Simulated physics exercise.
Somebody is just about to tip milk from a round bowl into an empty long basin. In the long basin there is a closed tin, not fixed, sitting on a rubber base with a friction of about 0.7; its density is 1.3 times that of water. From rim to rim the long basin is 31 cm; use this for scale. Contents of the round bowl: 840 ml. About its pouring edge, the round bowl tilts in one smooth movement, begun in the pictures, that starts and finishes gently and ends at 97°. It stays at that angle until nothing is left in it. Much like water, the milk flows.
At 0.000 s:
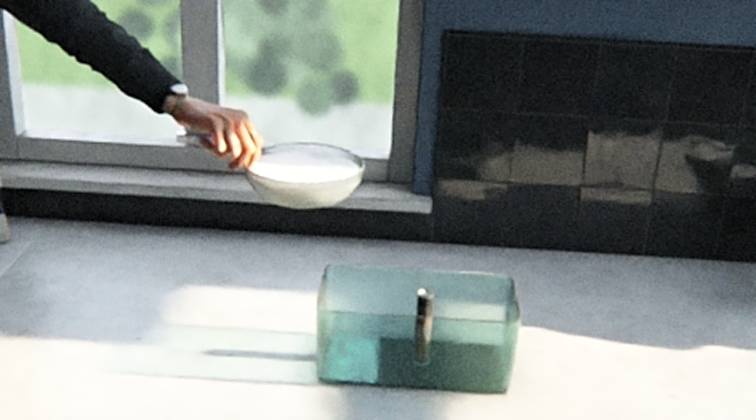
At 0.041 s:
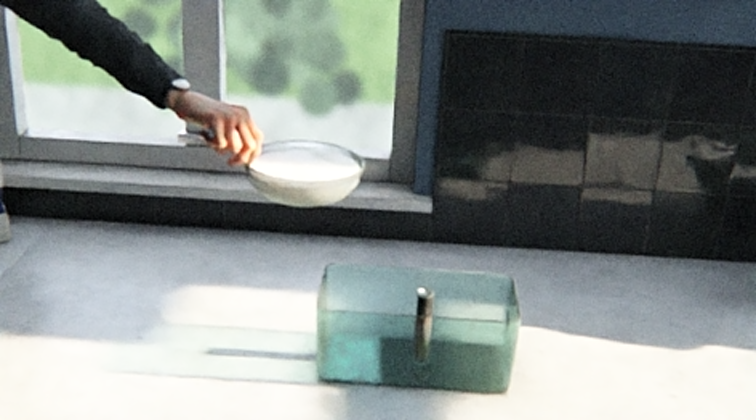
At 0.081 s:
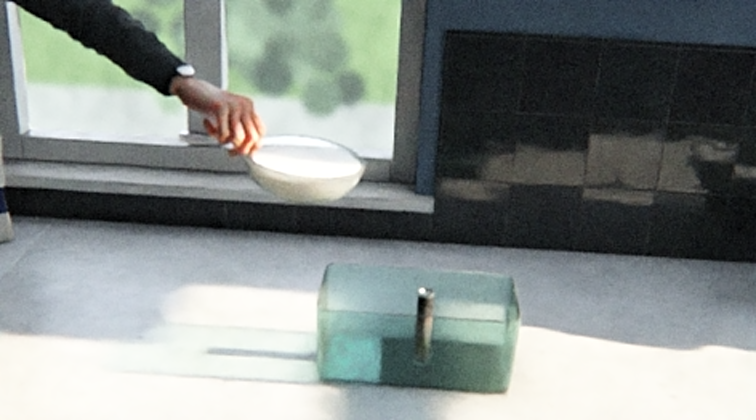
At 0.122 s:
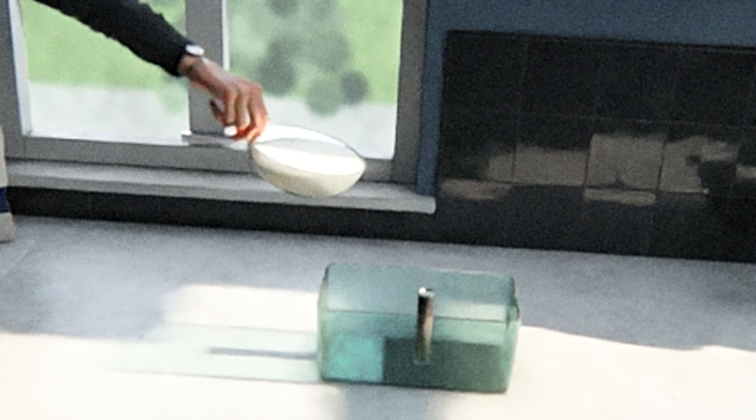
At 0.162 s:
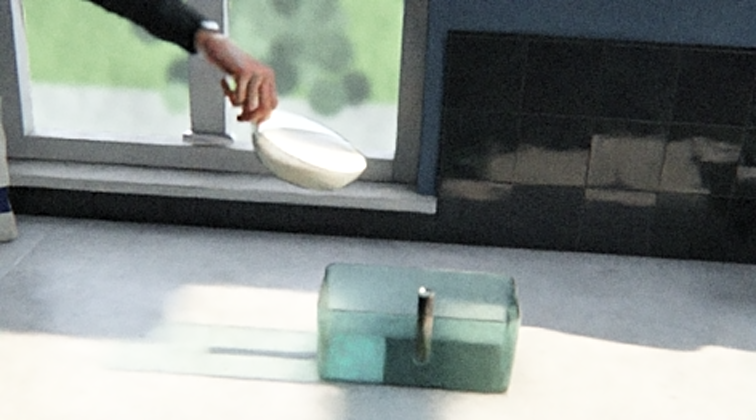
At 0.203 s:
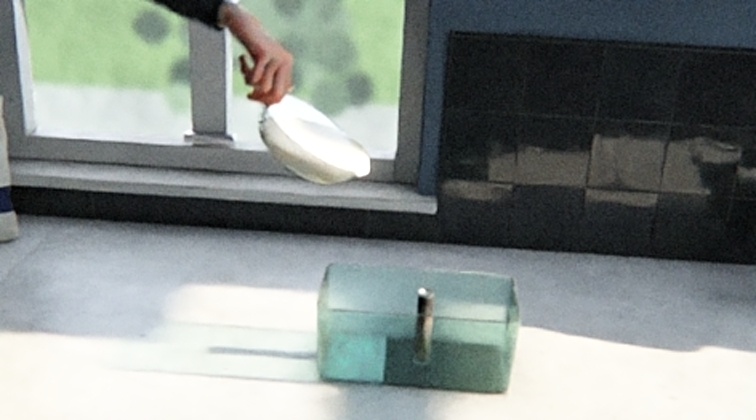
In a sunlit room with a window and dark wall tiles, a hand at the left holds a round glass bowl of milk above and left of a greenish clear basin containing an upright tin. The hand rises and moves right, gradually tilting the bowl rightward until it slants steeply.
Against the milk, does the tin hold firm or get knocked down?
It will come down.
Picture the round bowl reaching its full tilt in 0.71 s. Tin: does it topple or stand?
So the tin will tip over.
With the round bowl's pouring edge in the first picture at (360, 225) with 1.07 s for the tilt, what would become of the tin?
Then the tin remains standing.
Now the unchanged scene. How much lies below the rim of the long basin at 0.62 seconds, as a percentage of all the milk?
Close to 88 in a hundred.
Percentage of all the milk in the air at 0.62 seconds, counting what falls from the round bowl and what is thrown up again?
Near 12 percent.
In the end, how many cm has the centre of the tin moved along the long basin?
Net tin displacement: Roughly 8.5 cm.
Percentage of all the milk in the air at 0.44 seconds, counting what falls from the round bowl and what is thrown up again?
About 82 per cent.
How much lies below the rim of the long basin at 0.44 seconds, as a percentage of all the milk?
4 %, more or less.
After 0.44 s the tilt is 93° and 14 per cent is still to pour; the tin stands where it began.
After 0.62 s the tilt is 97° and 0 per cent is still to pour; the tin stands where it began.
After 0.81 s the tilt is 97° and 0 per cent is still to pour; the tin leans 14°.
After 1.01 s the tilt is 97° and 0 per cent is still to pour; the tin lies on its side.
In the end the tin lies on its side.
